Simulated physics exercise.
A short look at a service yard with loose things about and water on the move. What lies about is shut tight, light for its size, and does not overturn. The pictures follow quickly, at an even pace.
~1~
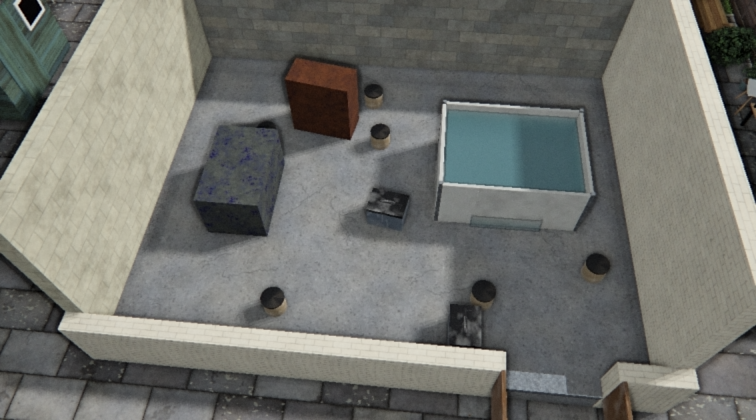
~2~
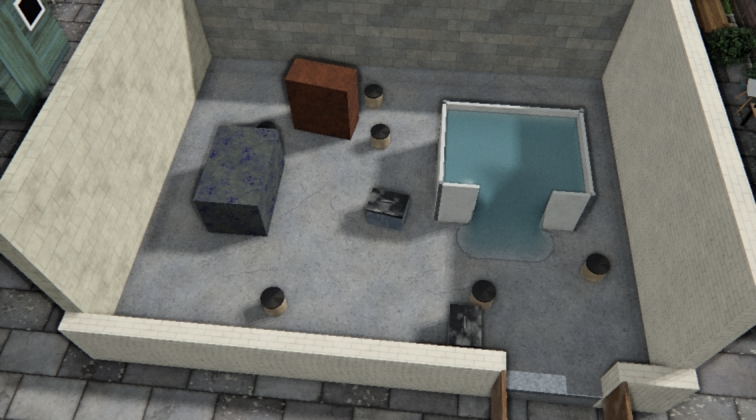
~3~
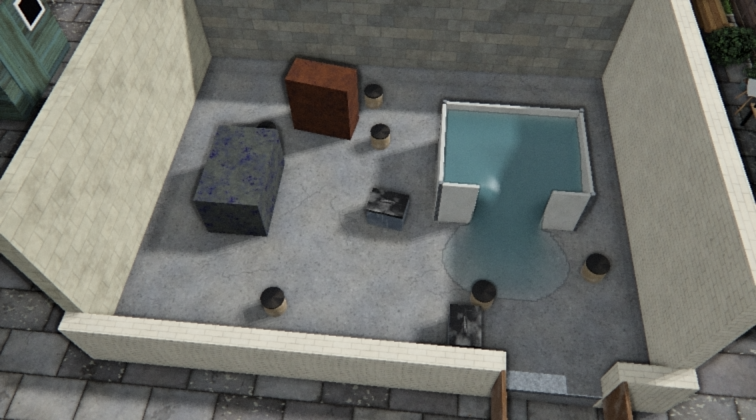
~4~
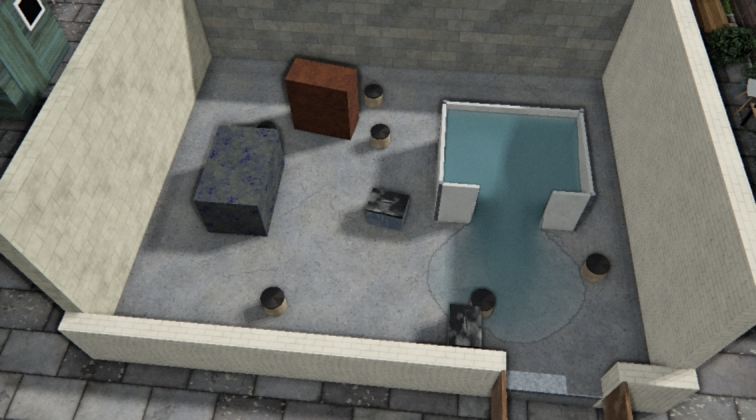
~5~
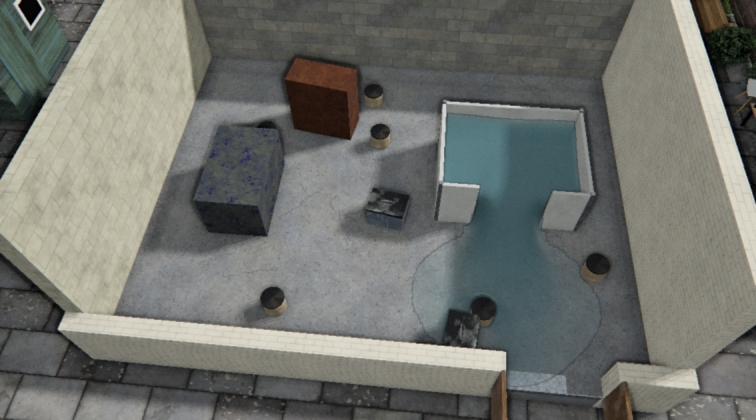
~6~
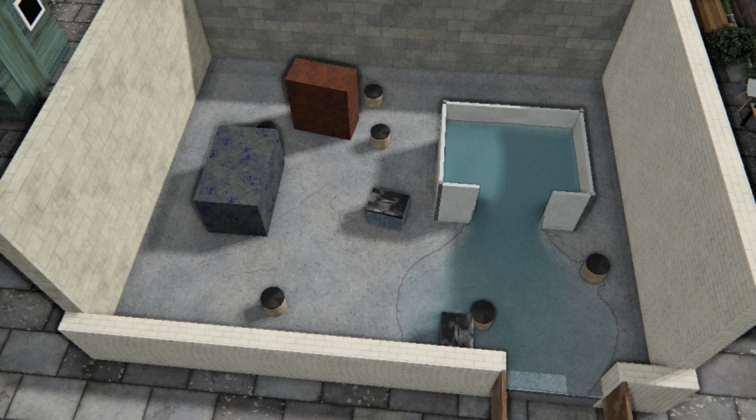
Water pours through a gap that opens in the front of a white-walled tank at the right of a walled yard, spreading toward the doorway in a widening, rounded sheet. It surrounds a small stool-like pail and a dark chest near the front wall, and both shift slightly, while the other objects stay put.
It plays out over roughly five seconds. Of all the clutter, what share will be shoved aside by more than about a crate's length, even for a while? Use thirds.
That comes to between one and two thirds.
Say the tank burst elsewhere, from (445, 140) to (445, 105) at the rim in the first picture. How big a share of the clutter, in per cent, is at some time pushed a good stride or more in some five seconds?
Roughly 60 per cent.
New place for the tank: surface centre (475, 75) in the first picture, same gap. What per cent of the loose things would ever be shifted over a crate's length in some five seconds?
Roughly 60 per cent.
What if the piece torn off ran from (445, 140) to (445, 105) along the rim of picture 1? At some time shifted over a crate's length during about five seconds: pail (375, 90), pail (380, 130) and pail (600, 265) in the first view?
In that order: Yes, swept aside, never so far.
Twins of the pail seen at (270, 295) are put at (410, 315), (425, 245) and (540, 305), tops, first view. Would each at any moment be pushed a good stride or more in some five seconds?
In that order: That far or more, never so far, pushed that far.
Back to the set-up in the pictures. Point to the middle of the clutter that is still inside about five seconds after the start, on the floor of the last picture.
Near (338, 182).
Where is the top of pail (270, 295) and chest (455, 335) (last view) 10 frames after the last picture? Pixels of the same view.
Close to (243, 276) and (376, 318).
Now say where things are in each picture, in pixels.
The first frame shows a pail at (484, 291) rests on the ground; a chest at (466, 325) rests on the ground; 0 of 8 have shifted.
The second frame shows a pail at (484, 291) rests on the ground; a chest at (466, 325) rests on the ground; 0 of 8 have shifted.
The third frame shows a pail at (484, 291), on the bottom; a chest at (466, 325), on the bottom; 0 of 8 have shifted.
The fourth frame shows a pail at (484, 300), on the bottom, close to its start; a chest at (466, 325), on the bottom; 1 of 8 have shifted.
The fifth frame shows a pail at (484, 308) rests on the ground, close to its start; a chest at (462, 332), on the bottom, close to its start; 2 of 8 have shifted.
The sixth frame shows a pail at (483, 311) floats, a stride from its start; a chest at (457, 333), on the bottom, close to its start; 2 of 8 have shifted.
A moment on, 1 of 8 are well off their spots; 2 afloat.
Next, 3 of 8 are well off their spots; 1 afloat.
Later, 3 of 8 are well off their spots; 1 afloat.
In the end, 3 of 8 are well off their spots, and 3 have been at some point; 1 afloat.
